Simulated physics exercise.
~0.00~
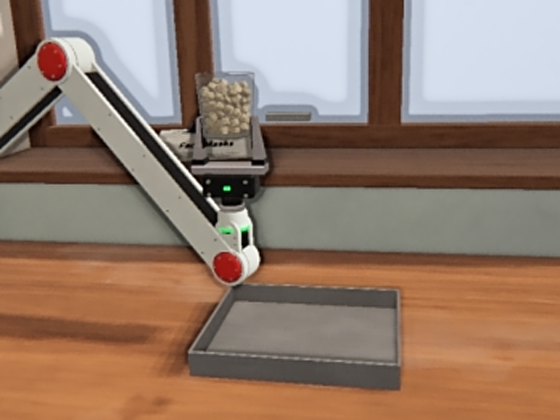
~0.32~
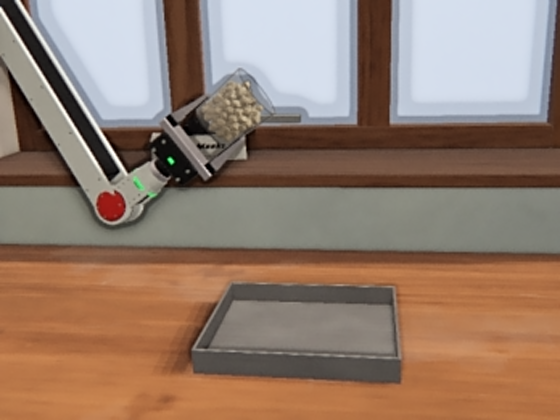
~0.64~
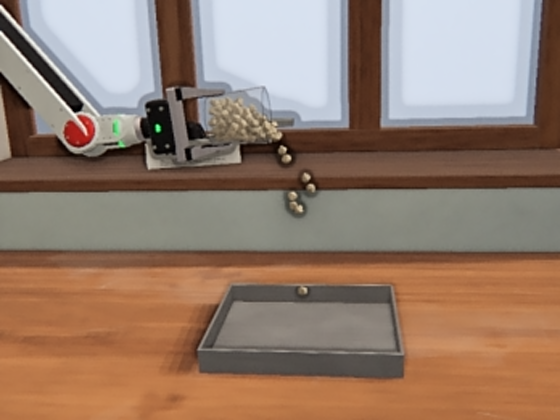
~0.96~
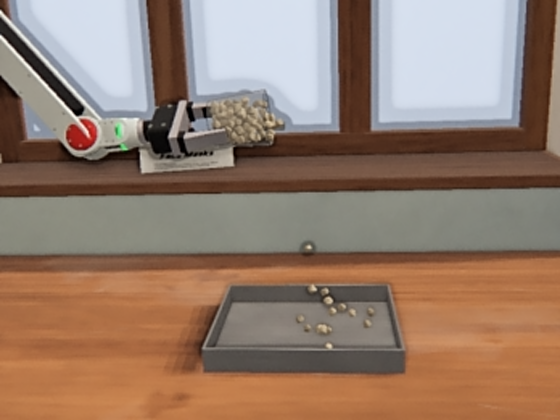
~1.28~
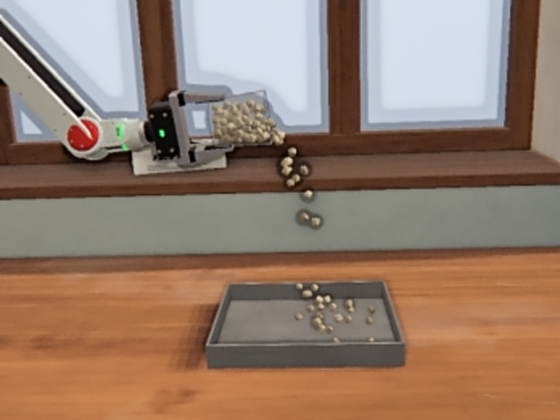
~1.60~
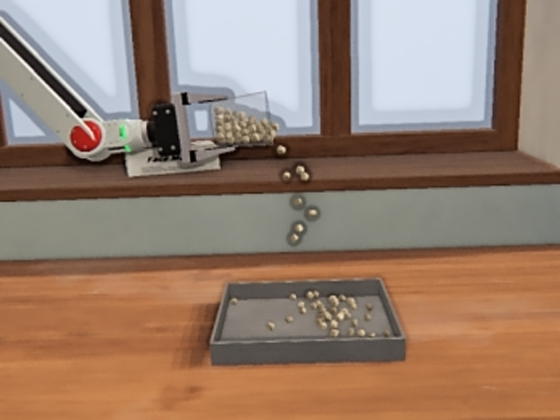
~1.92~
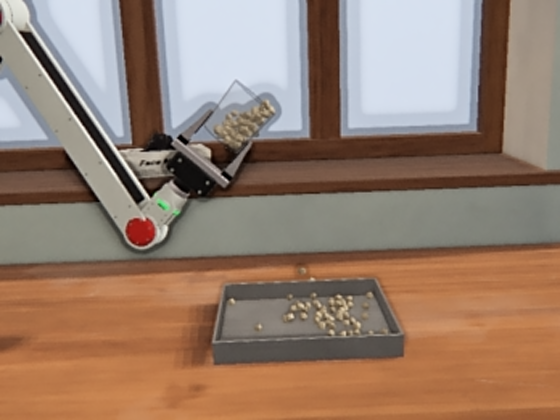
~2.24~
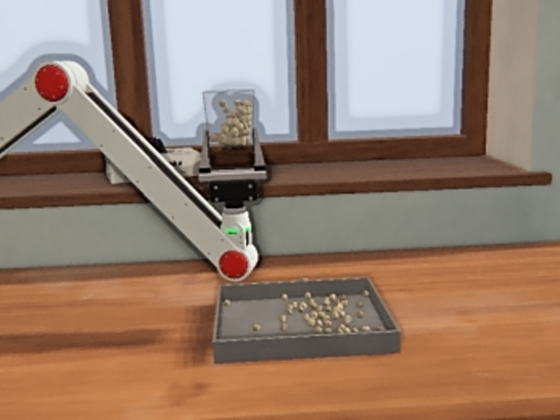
By a window above a wooden table, a robot arm tipping a clear cup, spilling pebbles into a grey tray, then righting it partly full.
